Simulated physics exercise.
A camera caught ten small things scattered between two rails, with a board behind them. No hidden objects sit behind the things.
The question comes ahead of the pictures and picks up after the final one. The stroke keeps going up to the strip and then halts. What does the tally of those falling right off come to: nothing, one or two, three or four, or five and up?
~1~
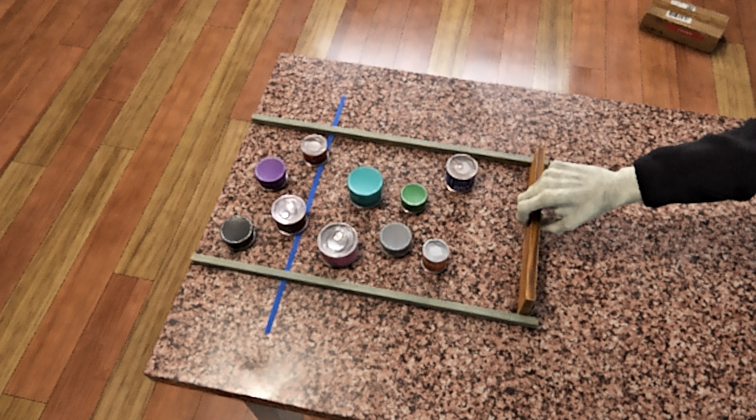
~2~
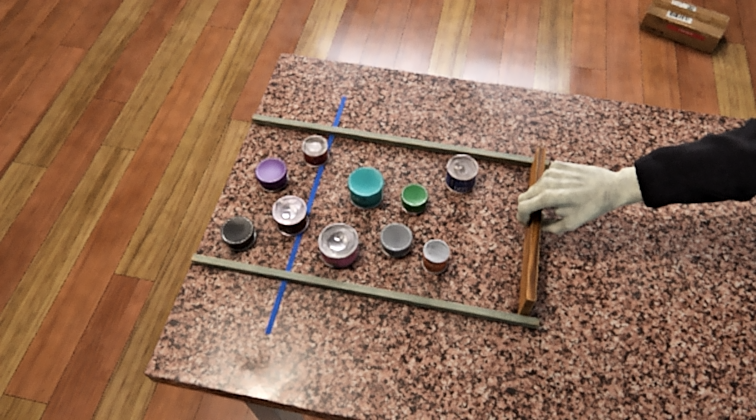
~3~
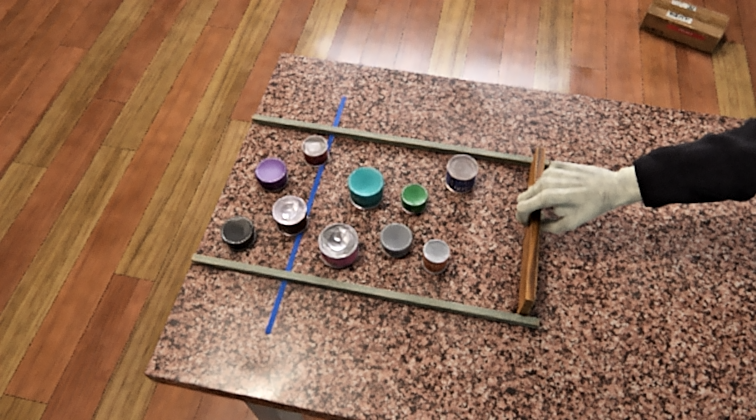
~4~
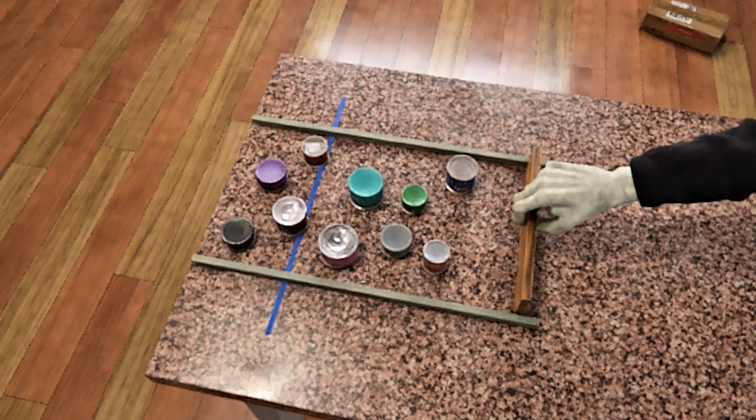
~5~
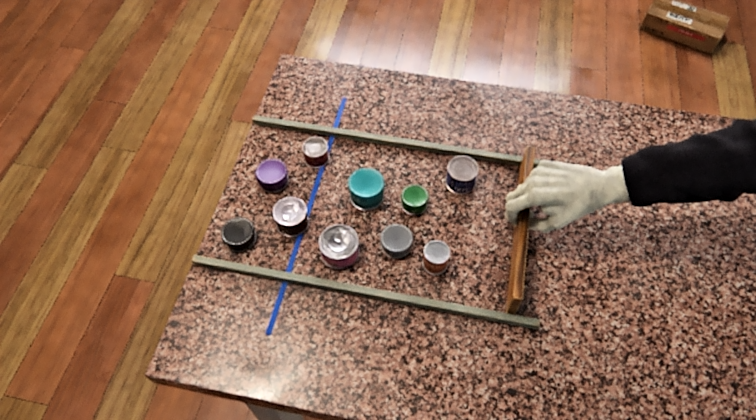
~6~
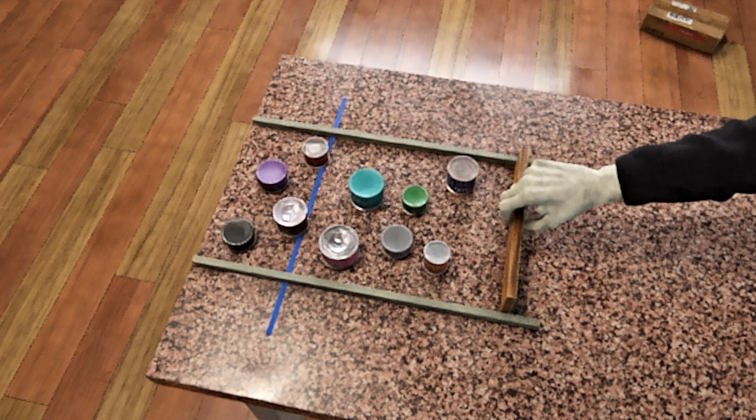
It comes to nothing.
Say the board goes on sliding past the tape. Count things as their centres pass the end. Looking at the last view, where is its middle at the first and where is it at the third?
(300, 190), then (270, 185).
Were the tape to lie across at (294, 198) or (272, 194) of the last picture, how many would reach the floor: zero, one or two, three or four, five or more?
First try one to two; second try just one or two.
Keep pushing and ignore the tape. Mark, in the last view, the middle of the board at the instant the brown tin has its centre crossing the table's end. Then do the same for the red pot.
The middle sits near (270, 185) for the first and near (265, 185) for the other.
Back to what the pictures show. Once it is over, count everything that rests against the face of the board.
The count in contact is 4.
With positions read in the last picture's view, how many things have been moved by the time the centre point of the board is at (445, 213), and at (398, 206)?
By then 2, and later 5.
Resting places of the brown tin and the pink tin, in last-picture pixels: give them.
The first ends close to (259, 209), the second close to (253, 243).
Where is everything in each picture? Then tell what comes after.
In the first picture, black tin (238, 233); purple pot (272, 174); brown tin (290, 215); board (532, 227); tape (310, 199).
In the second picture, purple pot (272, 175); green pot (414, 199).
In the third picture, brown tin (291, 216); blue tin (461, 175).
In the fourth picture, black tin (239, 234); orange tin (436, 257).
In the fifth picture, purple pot (273, 176); red pot (316, 153).
In the sixth picture, black tin (239, 235); purple pot (273, 176); brown tin (291, 217); board (515, 225); tape (312, 201).
Soon after, none off yet; black tin at rest near (239, 235); purple pot at rest near (273, 176); brown tin at rest near (291, 217).
Then, none off yet; black tin at rest near (239, 235); purple pot at rest near (273, 176); brown tin moving near (286, 213).
At rest, the number that fall off is zero.
